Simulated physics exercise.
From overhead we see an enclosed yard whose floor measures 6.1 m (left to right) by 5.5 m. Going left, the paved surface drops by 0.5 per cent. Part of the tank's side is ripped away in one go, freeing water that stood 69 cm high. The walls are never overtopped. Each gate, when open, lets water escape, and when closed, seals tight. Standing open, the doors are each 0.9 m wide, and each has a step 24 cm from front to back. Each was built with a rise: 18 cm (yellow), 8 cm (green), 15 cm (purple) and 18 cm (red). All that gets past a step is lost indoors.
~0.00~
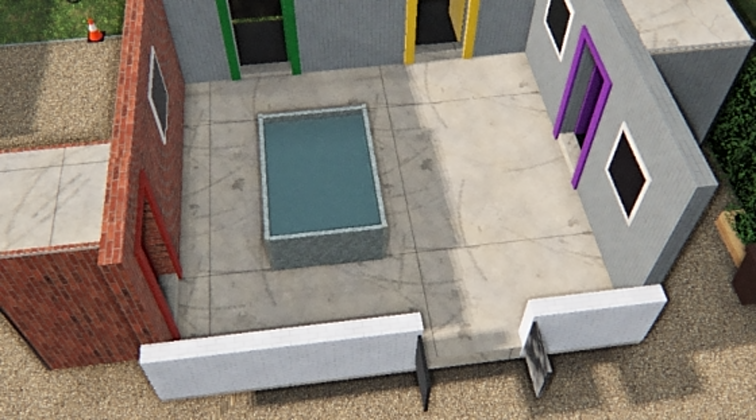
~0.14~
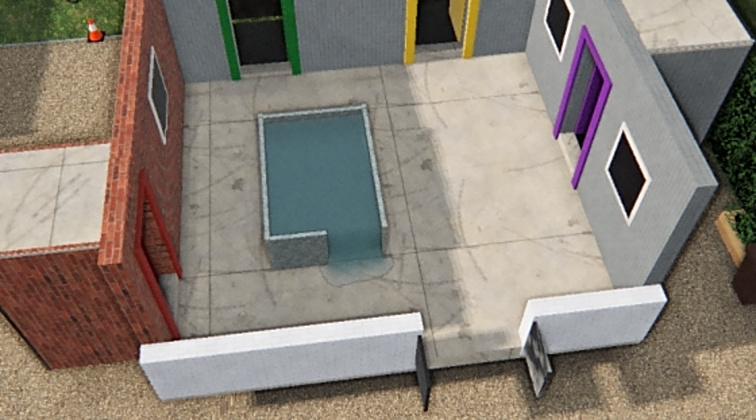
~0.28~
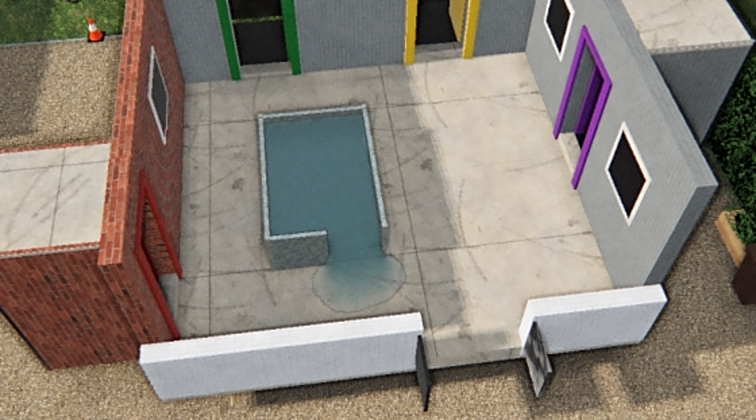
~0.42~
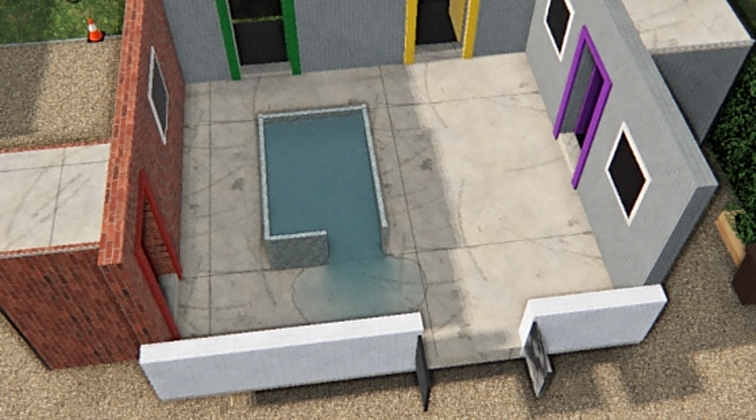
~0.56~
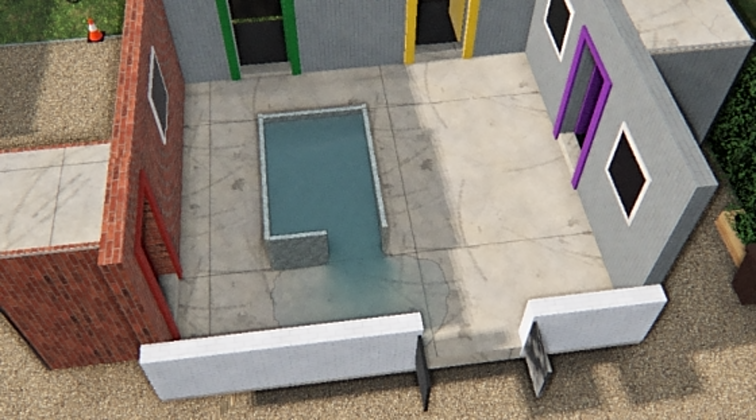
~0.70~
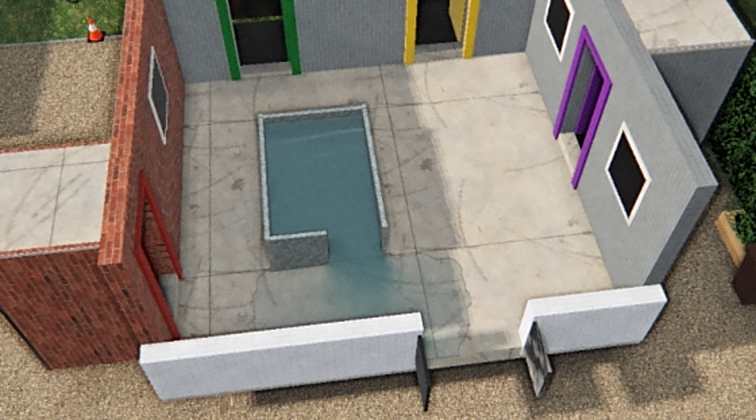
Water pours from a gap in the tank's front side and spreads across the paved yard.
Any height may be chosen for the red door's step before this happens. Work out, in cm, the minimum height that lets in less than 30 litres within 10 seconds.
I would say 14.5 cm.
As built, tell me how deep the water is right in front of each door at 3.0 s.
Yellow door 0 cm, green door 0 cm, purple door 0 cm, red door 20 cm.
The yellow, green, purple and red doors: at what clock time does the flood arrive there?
Times: Yellow 6.0 s, green 4.5 s, purple 3.4 s, red 1.6 s.
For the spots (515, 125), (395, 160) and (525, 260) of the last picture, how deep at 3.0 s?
The three readings, in order, are 0, 0 and 2 cm.
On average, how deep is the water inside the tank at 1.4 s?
Roughly 50 cm.
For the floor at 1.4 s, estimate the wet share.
Wet share: Around 15 %.
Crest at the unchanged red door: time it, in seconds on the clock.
Approximately 2.4 s.
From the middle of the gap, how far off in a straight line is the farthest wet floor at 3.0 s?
The front sits around 3.8 m out.
After 1.4 s water covers 15 % of the floor, deepest (42 cm) near (366, 337); it has not reached the red door.
After 3.0 s water covers 35 % of the floor, deepest (27 cm) near (178, 372); 20 cm at the red door, 5 litres in over its 18 cm step.
After 10.0 s water covers 95 % of the floor, deepest (10 cm) near (366, 337); 7 cm at the red door, 10 litres in over its 18 cm step.
At the red door as built, the water arrived by 1.7 s and peaked near 22 cm at 2.4 s.
With a step of 12.5 cm, 49 litres would have come in within the 10 s; with 16.5 cm, 16 litres. So under 30 litres takes about 14.5 cm.
